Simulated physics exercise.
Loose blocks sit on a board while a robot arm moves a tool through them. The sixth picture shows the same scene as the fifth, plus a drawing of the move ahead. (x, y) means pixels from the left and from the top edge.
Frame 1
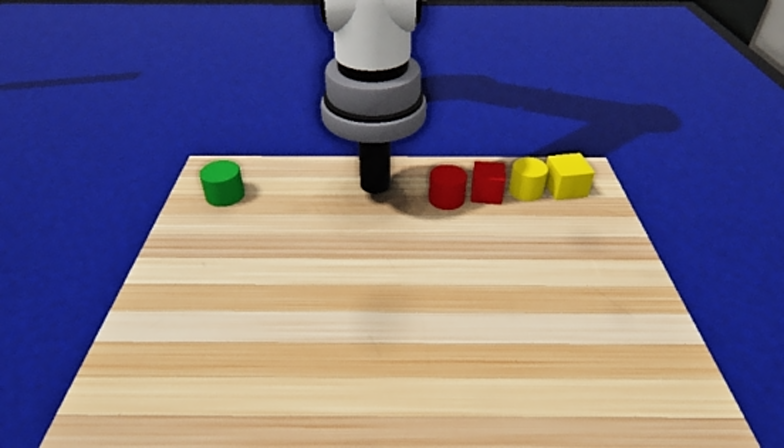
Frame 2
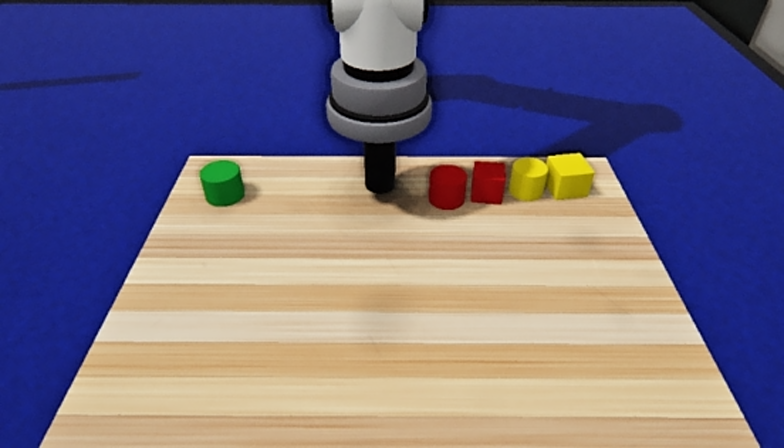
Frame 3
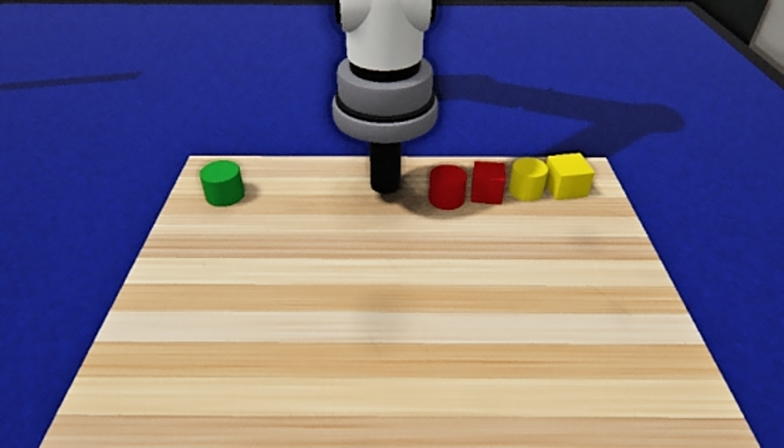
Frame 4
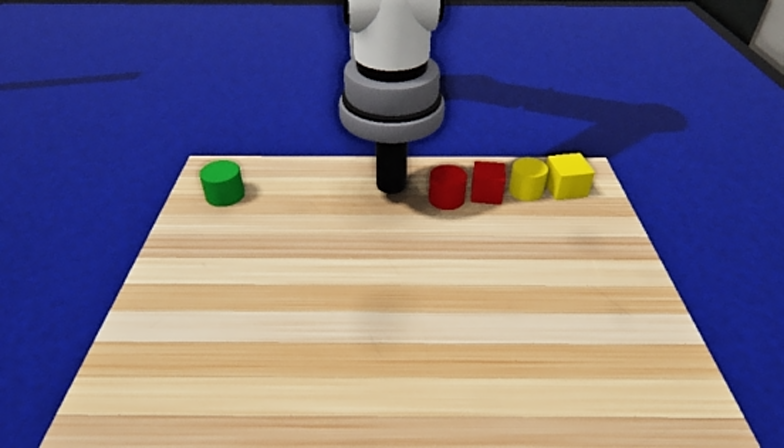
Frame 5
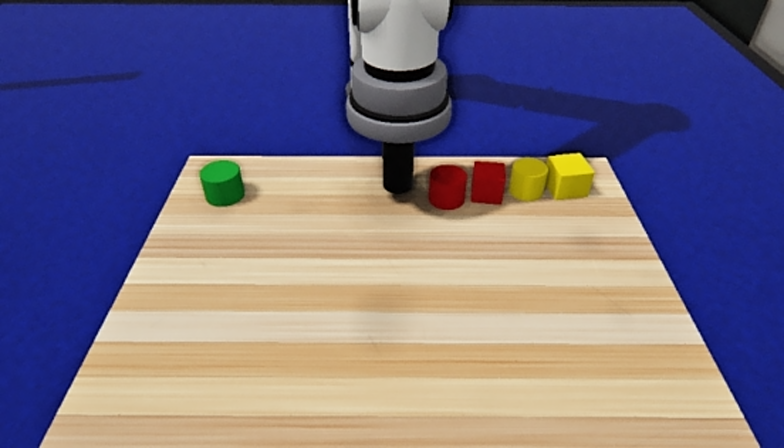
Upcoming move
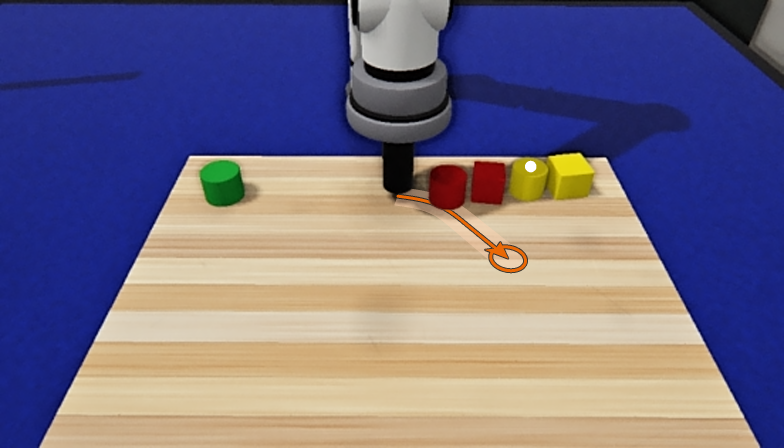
A robot arm slides its black tool slowly right toward the still red round block.
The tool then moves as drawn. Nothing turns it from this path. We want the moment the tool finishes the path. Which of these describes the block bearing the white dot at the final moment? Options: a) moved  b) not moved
My answer is option a.
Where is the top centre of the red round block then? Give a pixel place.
It should be at (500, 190) by then.
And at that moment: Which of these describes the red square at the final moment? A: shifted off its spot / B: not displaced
(A)
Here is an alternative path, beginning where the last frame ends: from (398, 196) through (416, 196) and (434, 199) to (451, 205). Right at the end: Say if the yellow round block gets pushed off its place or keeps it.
Once the path ends, it is somewhere new.
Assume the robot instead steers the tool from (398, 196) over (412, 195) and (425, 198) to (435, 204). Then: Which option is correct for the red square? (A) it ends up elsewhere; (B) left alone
It's A.
Path on the board, from (398, 196) through (441, 207) and (474, 230) to (508, 259); the dot is on the yellow round block.
The first path, step by step. One third of the way, tool at (442, 196); red round block at (477, 180); red square at (504, 169), turned 35° anticlockwise; yellow round block at (536, 165).
Two thirds of the way, tool at (476, 220); red round block at (500, 190); red square at (510, 169), turned 50° anticlockwise; yellow round block at (541, 162); yellow square at (576, 163).
At the end, tool at (510, 247); red round block at (500, 190); red square at (510, 169), turned 50° anticlockwise; yellow round block at (541, 162); yellow square at (576, 163).
